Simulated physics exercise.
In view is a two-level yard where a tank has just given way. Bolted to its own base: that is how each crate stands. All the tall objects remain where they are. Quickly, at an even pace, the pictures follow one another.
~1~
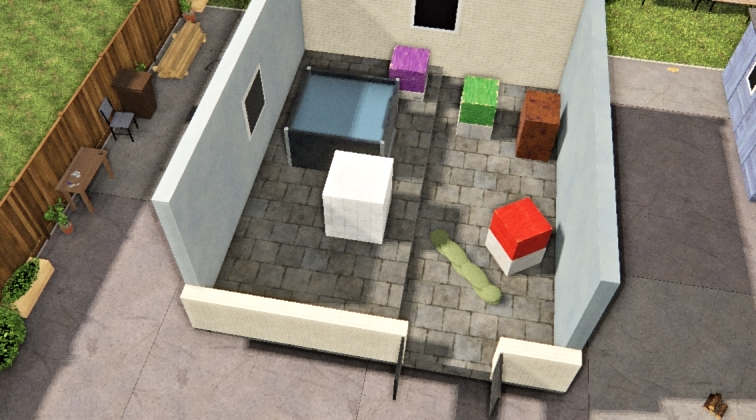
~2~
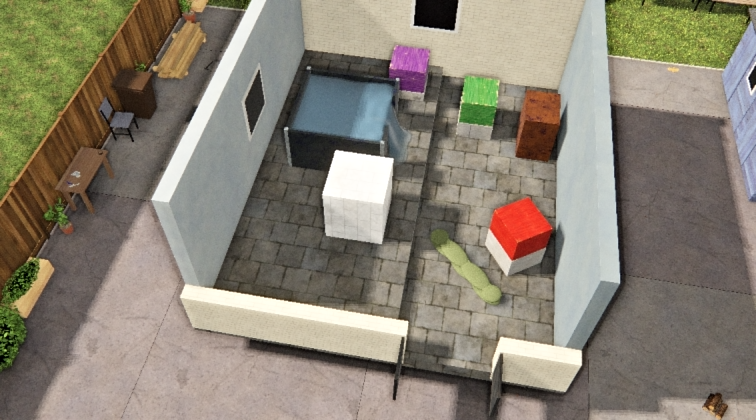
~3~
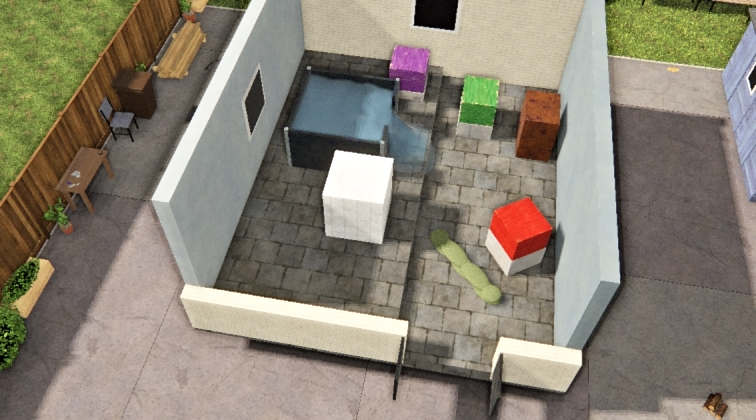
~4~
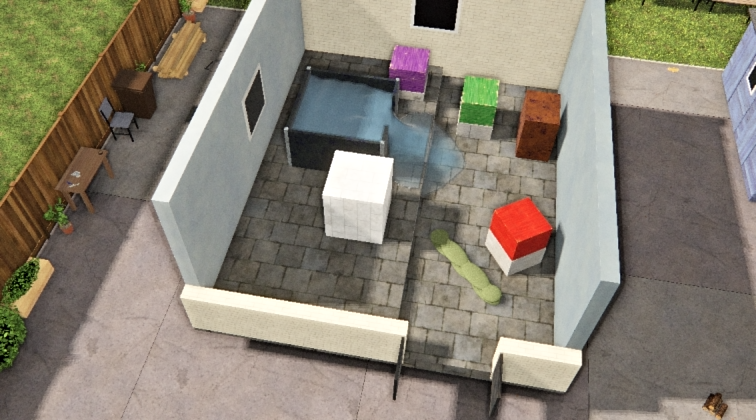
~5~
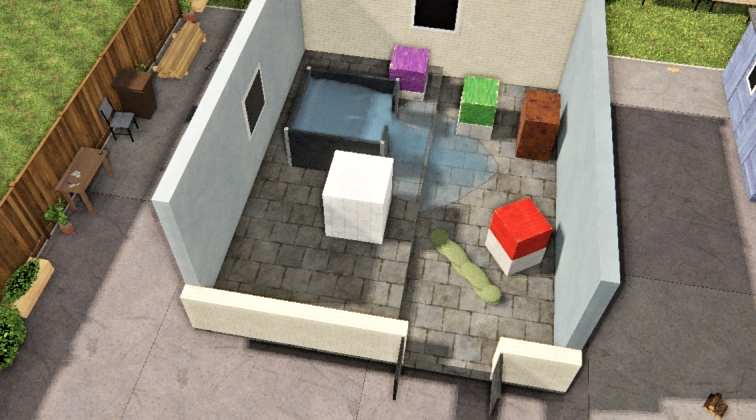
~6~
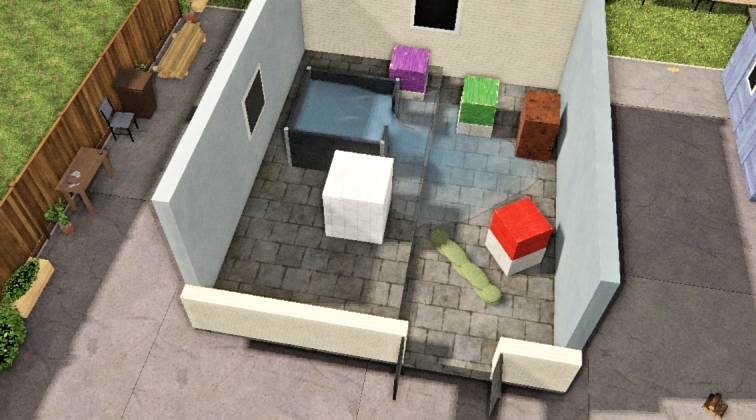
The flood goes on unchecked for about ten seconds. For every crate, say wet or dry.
Outcome: The red crate will come through untouched; the purple crate will come through untouched; the green crate will come through untouched.
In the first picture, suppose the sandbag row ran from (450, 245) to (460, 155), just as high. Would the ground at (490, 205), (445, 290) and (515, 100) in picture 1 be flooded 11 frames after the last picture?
First spot inundated, second inundated, third inundated.
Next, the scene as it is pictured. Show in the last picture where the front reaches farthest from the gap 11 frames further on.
I'd say at around (550, 368).
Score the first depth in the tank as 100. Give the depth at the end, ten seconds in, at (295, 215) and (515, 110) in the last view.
Roughly 0 in a hundred, then 12 in a hundred.
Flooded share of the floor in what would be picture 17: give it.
That comes to about 40 per cent.
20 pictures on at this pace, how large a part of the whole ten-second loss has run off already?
Close to 5 %.
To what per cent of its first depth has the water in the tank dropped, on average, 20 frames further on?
Near 34 in a hundred.
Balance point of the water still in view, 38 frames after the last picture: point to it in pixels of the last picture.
About (461, 177).
A moment on, water covers 35 % of the floor; the red crate water round its plinth, the purple crate water round its plinth, the green crate water round its plinth.
Next, water covers 40 % of the floor; the red crate water round its plinth, the purple crate water round its plinth, the green crate water round its plinth.
Then, water covers 45 % of the floor; the red crate water round its plinth, the purple crate water round its plinth, the green crate water round its plinth.
Later, water covers 50 % of the floor; the red crate water round its plinth, the purple crate water round its plinth, the green crate water round its plinth.
In the end, water covers 50 % of the floor; the red crate stayed above the water, the purple crate stayed above the water, the green crate stayed above the water.
